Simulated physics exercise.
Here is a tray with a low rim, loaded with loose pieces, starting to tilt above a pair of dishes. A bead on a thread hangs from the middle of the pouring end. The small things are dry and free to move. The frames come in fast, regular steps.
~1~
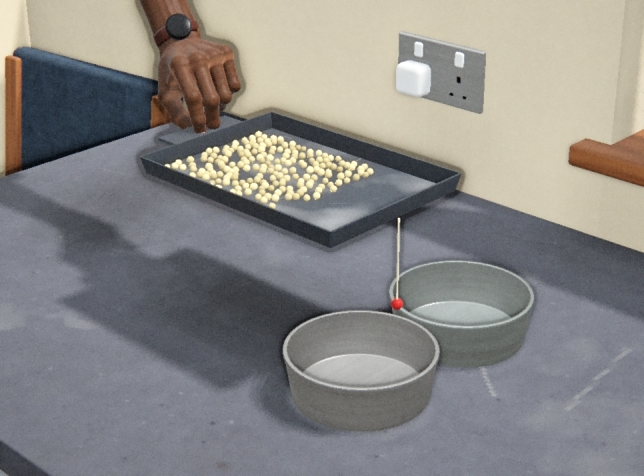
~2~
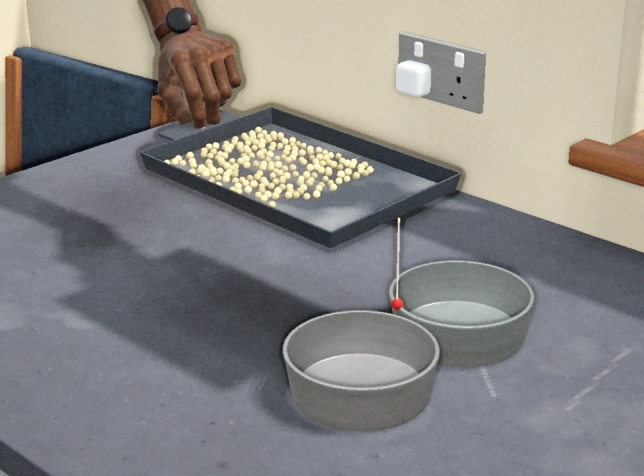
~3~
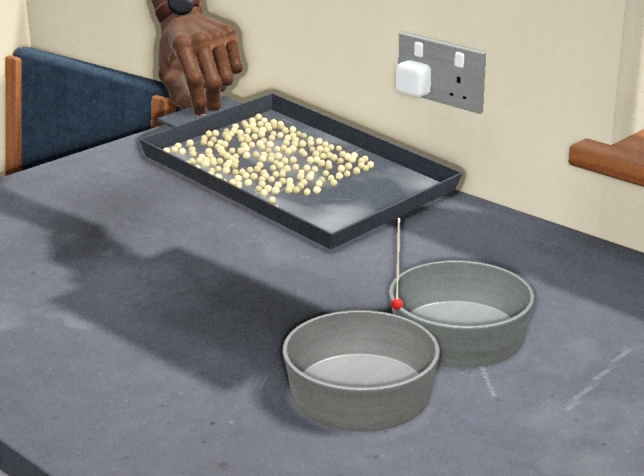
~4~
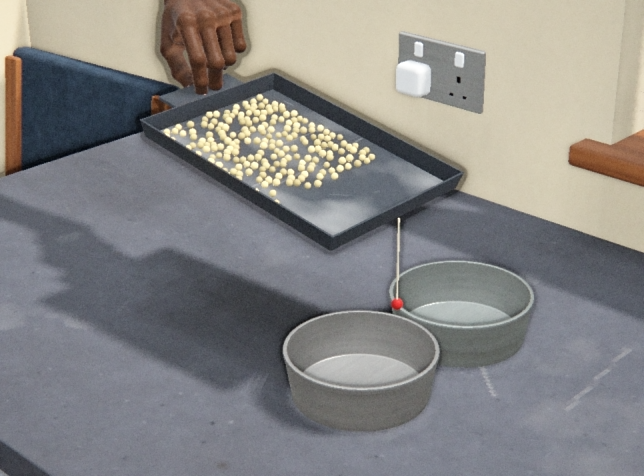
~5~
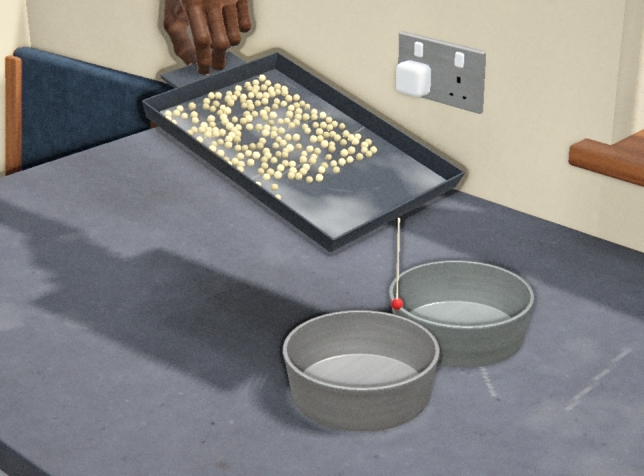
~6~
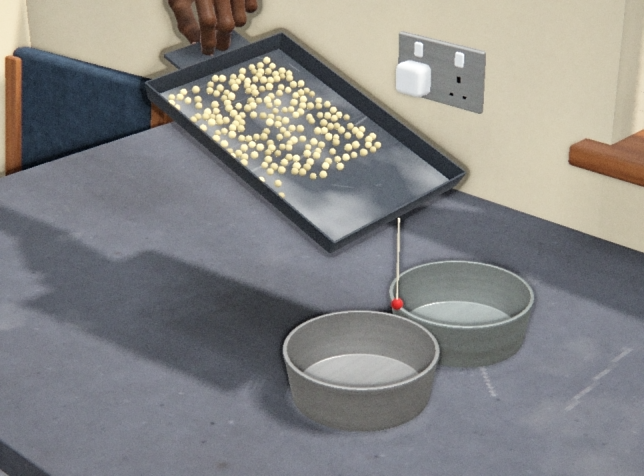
A hand raised the back of a dark tray of soya beans above two round grey dishes, steadily tilting it toward the near left corner, while the beans stayed bunched near the raised end.
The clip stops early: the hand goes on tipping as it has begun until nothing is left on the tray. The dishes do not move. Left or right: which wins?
Fuller: The left-hand dish.
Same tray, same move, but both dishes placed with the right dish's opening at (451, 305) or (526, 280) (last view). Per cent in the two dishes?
In turn 90 and 50 in a hundred.
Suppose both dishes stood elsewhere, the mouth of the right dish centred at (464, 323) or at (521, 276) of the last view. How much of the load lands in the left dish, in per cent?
First some 60, then 50 per cent.
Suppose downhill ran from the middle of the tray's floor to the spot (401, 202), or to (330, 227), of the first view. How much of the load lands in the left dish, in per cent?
First some 0, then 100 per cent.
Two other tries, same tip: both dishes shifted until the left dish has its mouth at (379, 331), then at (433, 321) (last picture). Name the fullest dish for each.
One: The left dish. Two: Left.
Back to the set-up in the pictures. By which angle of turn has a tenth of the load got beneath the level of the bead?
Near 70 degrees.
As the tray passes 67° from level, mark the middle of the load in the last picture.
Near (369, 230).
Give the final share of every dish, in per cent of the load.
The left dish has 80 per cent, the right dish has 0.
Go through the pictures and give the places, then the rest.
In the first picture, corners of the pouring end near (331, 229) and (455, 173), level; middle of the load near (264, 167), soya beans; left dish near (419, 394); right dish near (517, 333); bead on its thread near (397, 304).
In the second picture, corners of the pouring end near (331, 230) and (456, 173), level; middle of the load near (264, 164).
In the third picture, corners of the pouring end near (332, 231) and (456, 173), tipped barely, lowest at the left corner; middle of the load near (264, 155).
In the fourth picture, corners of the pouring end near (333, 233) and (458, 172), tipped a little, lowest at the left corner; middle of the load near (265, 141).
In the fifth picture, corners of the pouring end near (333, 236) and (459, 171), tipped clearly, lowest at the left corner; middle of the load near (267, 128).
In the sixth picture, corners of the pouring end near (334, 238) and (461, 171), tipped clearly, lowest at the left corner; middle of the load near (271, 117); left dish near (419, 394); right dish near (517, 333).
Shortly afterwards, tray tipped steeply; the bulk on the tray; a little in the left dish; only a few outside both; near a quarter in the air.
Next, tray tipped past a quarter turn; near a quarter on the tray; near a third in the left dish; a little outside both; near a quarter in the air.
Some moments later, tray tipped past a quarter turn; the bulk in the left dish; only a few in the right dish; near a quarter outside both.
In the end, tray tipped past a quarter turn; the bulk in the left dish; only a few in the right dish; near a quarter outside both.
